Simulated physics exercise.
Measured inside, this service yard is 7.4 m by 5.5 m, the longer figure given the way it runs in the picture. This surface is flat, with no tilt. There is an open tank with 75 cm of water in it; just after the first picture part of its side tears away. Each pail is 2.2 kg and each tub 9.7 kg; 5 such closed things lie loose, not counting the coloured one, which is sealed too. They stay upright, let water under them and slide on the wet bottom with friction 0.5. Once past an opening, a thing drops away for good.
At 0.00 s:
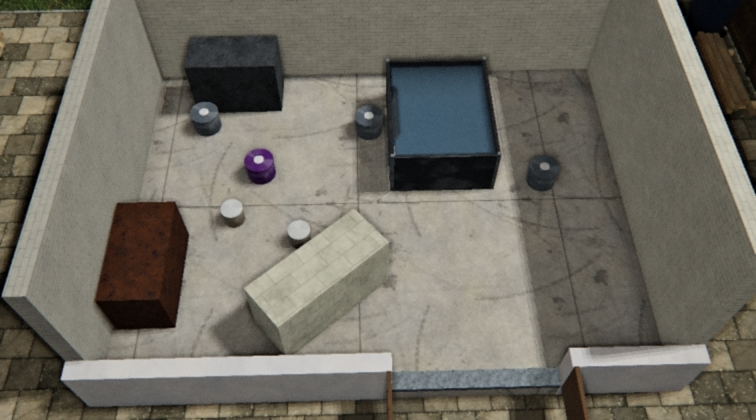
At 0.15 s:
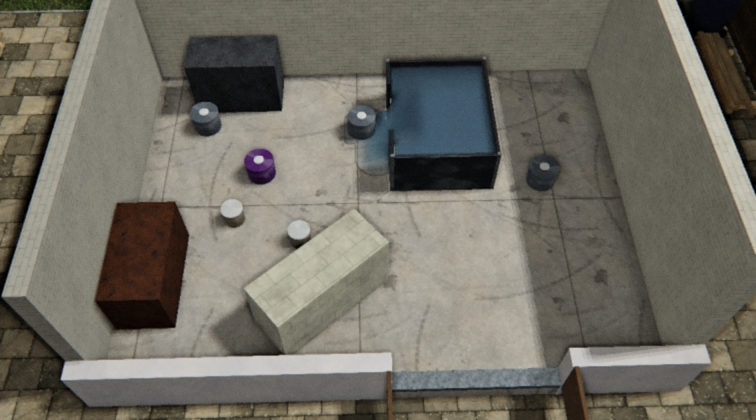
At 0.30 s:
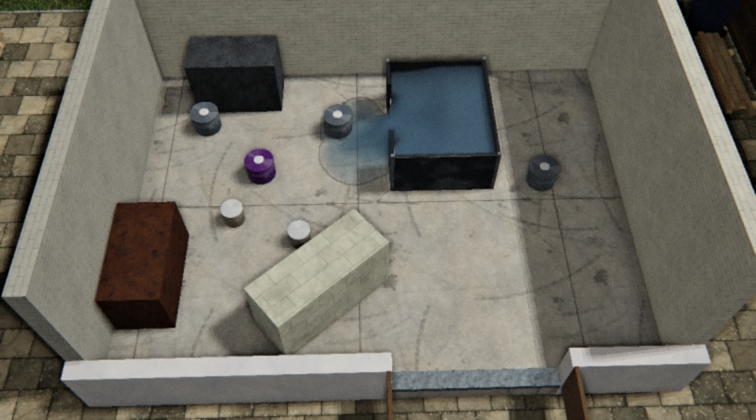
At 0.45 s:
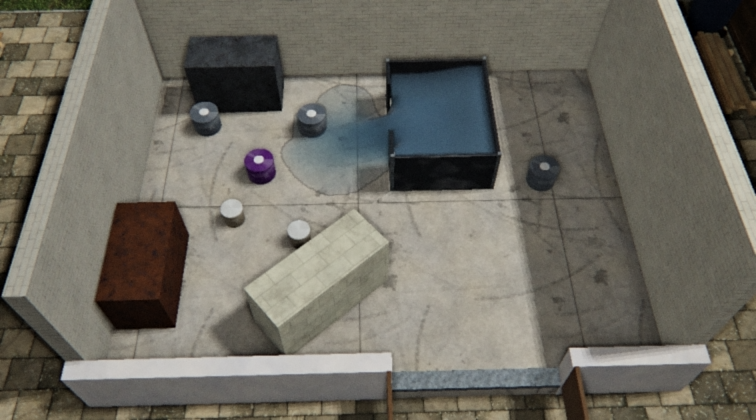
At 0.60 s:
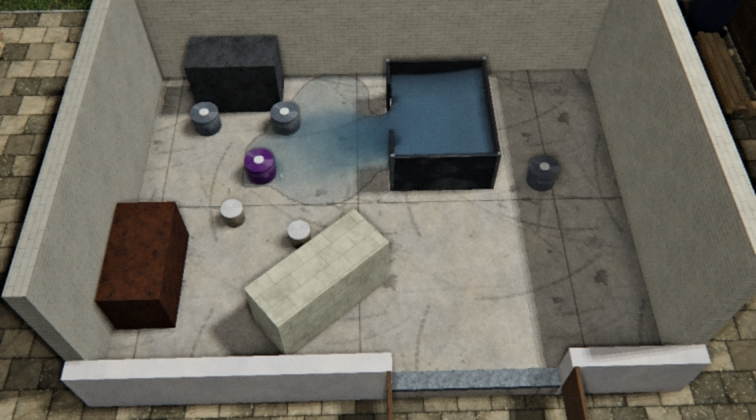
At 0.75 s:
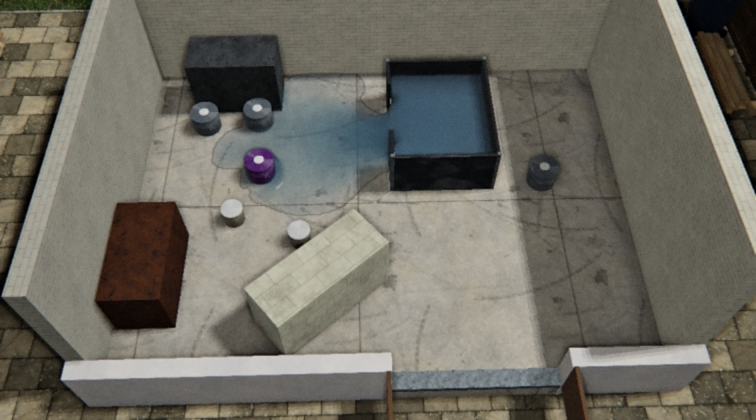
In a walled service yard, water pours from the left side of an open tank and spreads left across the floor, pushing a grey tub along toward another and flowing around the purple tub, which stays in place.
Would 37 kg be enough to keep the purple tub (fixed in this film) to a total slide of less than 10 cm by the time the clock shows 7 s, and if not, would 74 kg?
No, only 74 kg does it.
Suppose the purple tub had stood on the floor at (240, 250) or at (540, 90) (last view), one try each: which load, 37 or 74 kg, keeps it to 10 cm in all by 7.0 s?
Well, the little one does for the first, the little one does for the second.
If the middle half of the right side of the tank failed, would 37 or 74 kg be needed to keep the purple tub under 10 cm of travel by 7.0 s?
In that case the lighter mass suffices.
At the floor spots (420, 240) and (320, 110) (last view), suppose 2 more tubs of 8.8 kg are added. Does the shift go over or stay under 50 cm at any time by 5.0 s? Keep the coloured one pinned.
Result, in order - below threshold; above threshold.
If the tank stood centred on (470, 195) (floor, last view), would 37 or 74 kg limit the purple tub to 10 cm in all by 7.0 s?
Then only the larger load is enough.
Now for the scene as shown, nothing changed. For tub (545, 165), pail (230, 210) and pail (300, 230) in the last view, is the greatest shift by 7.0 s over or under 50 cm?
In sequence the three objects are not as far, farther and farther.
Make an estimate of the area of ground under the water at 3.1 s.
Flooded: Near 20 m2.
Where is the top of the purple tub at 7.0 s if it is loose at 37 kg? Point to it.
Near (196, 175).
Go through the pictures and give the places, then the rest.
The purple tub at (259, 160) rests on the ground; water covers 2.8 m2; 0 of 6 have shifted, in the first frame.
The purple tub at (259, 160) rests on the ground; water covers 3.4 m2; 1 of 6 have shifted, in the second frame.
The purple tub at (259, 160), on the bottom; water covers 4.3 m2; 1 of 6 have shifted, in the third frame.
The purple tub at (259, 160), on the bottom; water covers 5.5 m2; 1 of 6 have shifted, in the fourth frame.
The purple tub at (259, 160) rests on the ground; 6.8 m2 under water; 1 of 6 have shifted, in the fifth frame.
The purple tub at (259, 160) rests on the ground; water covers 8.0 m2; 1 of 6 have shifted, in the sixth frame.
After 1.4 s the purple tub would be 44 cm from its start with 37 kg and 0 cm from its start with 74 kg; 14 cm of water round it then.
After 3.1 s the purple tub would be 96 cm from its start with 37 kg and 0 cm from its start with 74 kg; 8 cm of water round it then.
After 4.9 s the purple tub would be 96 cm from its start with 37 kg and 0 cm from its start with 74 kg; 12 cm of water round it then.
After 7.0 s the purple tub would be 96 cm from its start with 37 kg and 0 cm from its start with 74 kg; 10 cm of water round it then.
